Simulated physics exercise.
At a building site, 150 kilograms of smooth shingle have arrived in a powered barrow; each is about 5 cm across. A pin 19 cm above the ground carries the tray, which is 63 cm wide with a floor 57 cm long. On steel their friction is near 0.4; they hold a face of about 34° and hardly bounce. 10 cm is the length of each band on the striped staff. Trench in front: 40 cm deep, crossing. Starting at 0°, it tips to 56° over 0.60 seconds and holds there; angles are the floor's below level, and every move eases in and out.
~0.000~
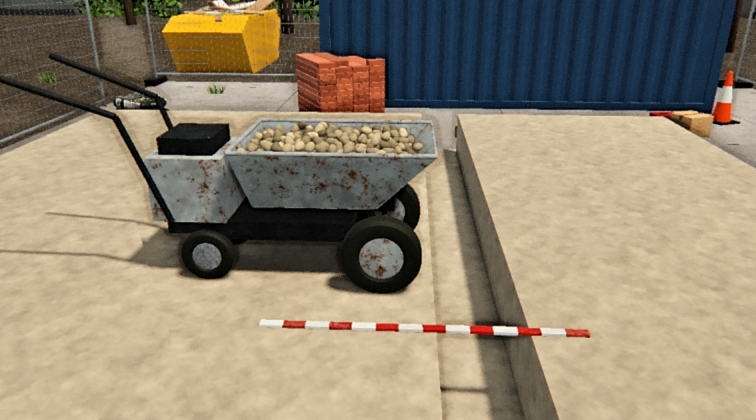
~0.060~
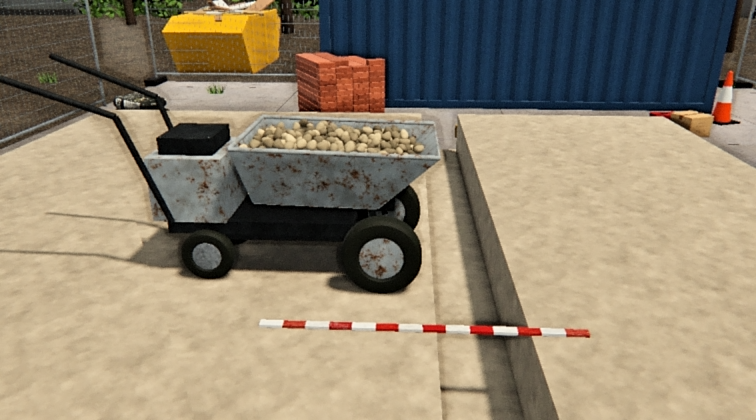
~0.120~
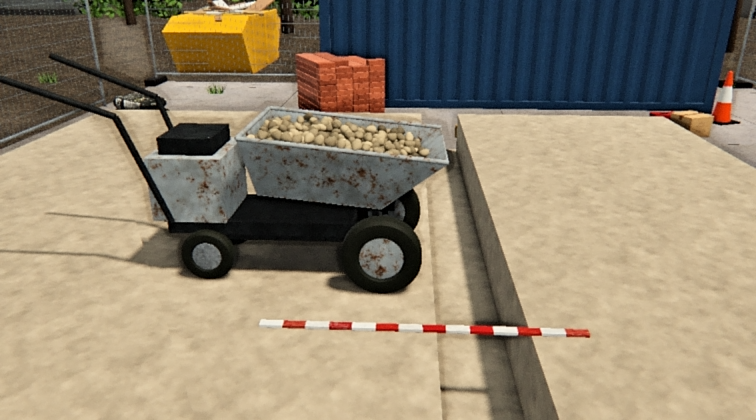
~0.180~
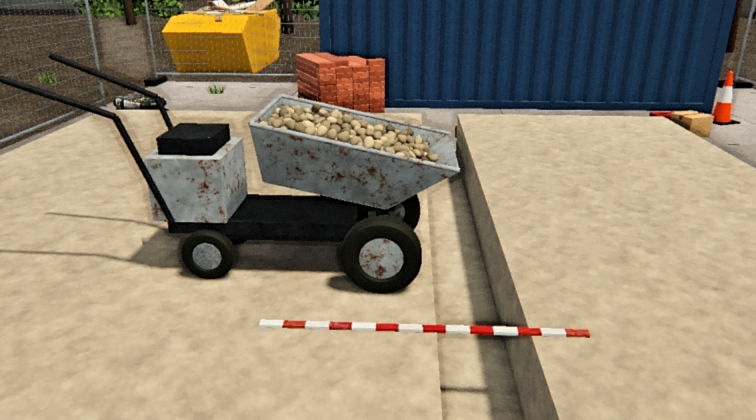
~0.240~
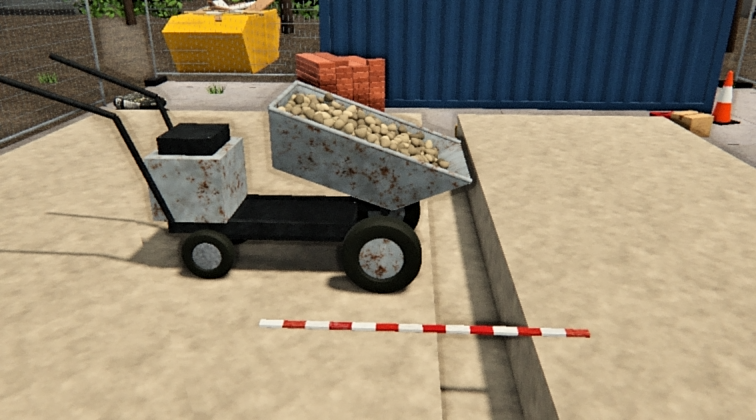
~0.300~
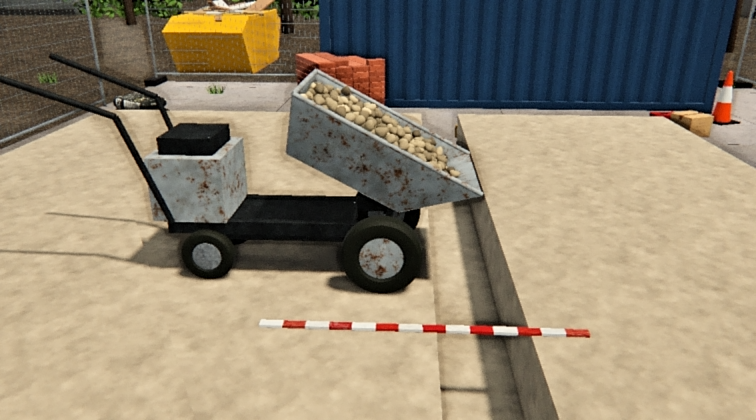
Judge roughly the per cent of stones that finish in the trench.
An estimated 29 per cent finish in the trench.
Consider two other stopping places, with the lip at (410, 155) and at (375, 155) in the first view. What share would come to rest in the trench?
Around 50% for the first place and 80% for the second.
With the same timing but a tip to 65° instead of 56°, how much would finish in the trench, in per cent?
Then roughly 20 percent.
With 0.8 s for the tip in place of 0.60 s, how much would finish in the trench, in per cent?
I'd put it at roughly 35 per cent.
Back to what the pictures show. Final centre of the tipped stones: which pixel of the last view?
The middle should be near (550, 265).
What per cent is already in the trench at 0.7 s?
Some 5 per cent.
After 0.4 s the floor is at 47°; 100 % in the tray; the foremost stones are at (473, 197).
After 0.7 s the floor is at 56°; 85 % in the tray, 5 % in the trench, 10 % past the trench; the foremost stones are at (547, 253).
After 1.0 s the floor is at 56°; 34 % in the tray, 4 % in the trench, 62 % past the trench; the foremost stones are at (688, 281).
After 3.0 s the floor is at 56°; 0 % in the tray, 29 % in the trench, 71 % past the trench; the foremost stones are past the picture's edge.
